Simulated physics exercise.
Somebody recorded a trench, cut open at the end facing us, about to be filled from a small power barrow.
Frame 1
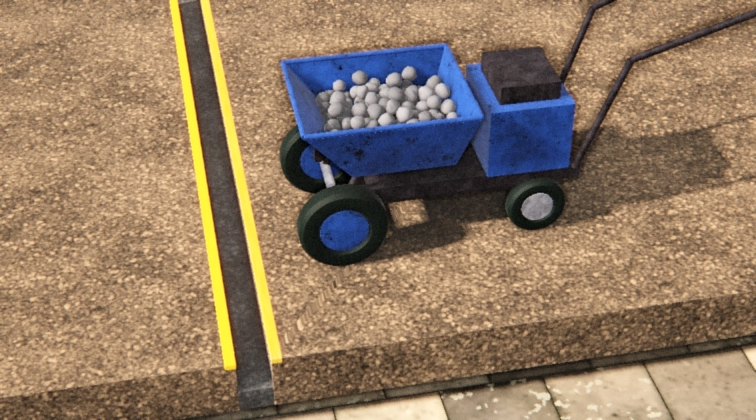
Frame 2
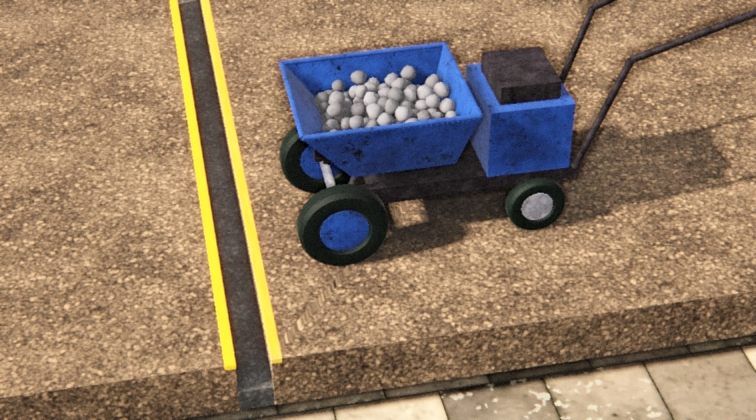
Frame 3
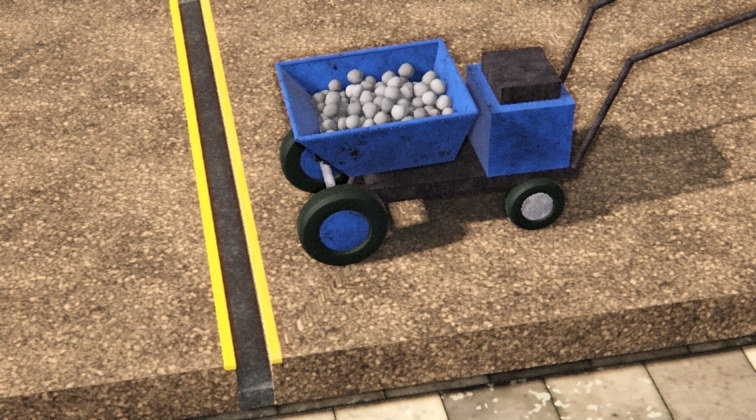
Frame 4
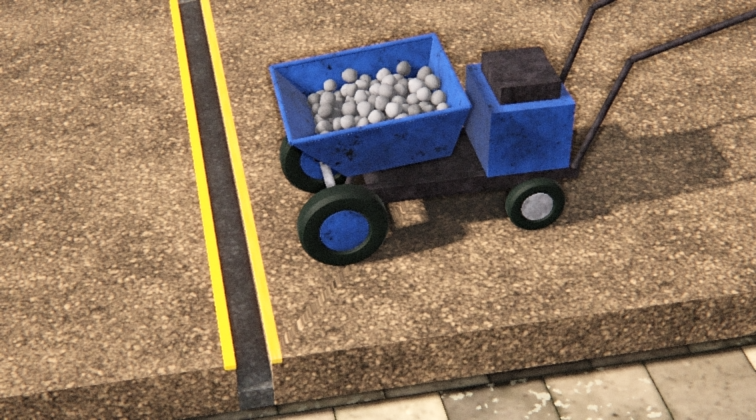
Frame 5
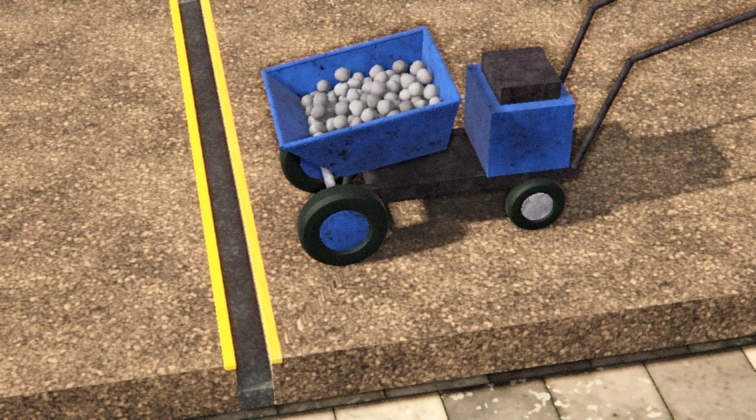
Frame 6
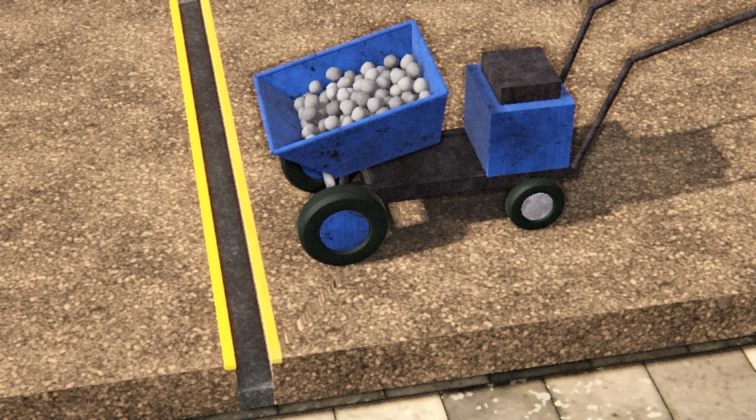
The blue skip of a small power barrow, loaded with round grey cobbles, sat level at first, then tilted gradually toward the narrow, yellow-edged trench on the left while the wheels stayed still.
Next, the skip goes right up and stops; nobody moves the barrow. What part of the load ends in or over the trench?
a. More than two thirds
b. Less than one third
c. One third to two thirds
Less than one third (b).
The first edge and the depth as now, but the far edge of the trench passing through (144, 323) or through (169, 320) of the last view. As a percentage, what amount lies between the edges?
First one: 100 per cent; second one: 90 per cent.
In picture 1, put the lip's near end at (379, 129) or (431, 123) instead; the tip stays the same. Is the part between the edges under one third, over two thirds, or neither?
Record - trial one: In the middle band; trial two: Less than a third.
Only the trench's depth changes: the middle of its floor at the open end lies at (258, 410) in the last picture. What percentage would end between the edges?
About 0 percent.
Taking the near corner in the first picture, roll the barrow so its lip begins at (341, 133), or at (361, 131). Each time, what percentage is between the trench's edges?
Okay, so the first one ends at 50 % and the second at 50 %.
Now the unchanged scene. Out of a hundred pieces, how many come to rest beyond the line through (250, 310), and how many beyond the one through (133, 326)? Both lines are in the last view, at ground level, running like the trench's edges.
I'd put it near 90 in a hundred, then near 20 in a hundred.
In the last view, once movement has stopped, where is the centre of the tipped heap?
Roughly at (162, 242), give or take.
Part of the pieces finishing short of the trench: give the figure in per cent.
It works out to roughly 0 percent.
Shortly afterwards, skip tipped steeply; the whole lot in the skip.
Next, skip tipped right over; near two thirds in the skip; near a third beyond it; only a few falling.
Some moments later, skip tipped right over; a little in the skip; only a few in or heaped over the trench; the bulk beyond it.
In the end, skip tipped right over; a little in the skip; a little in or heaped over the trench; the bulk beyond it.
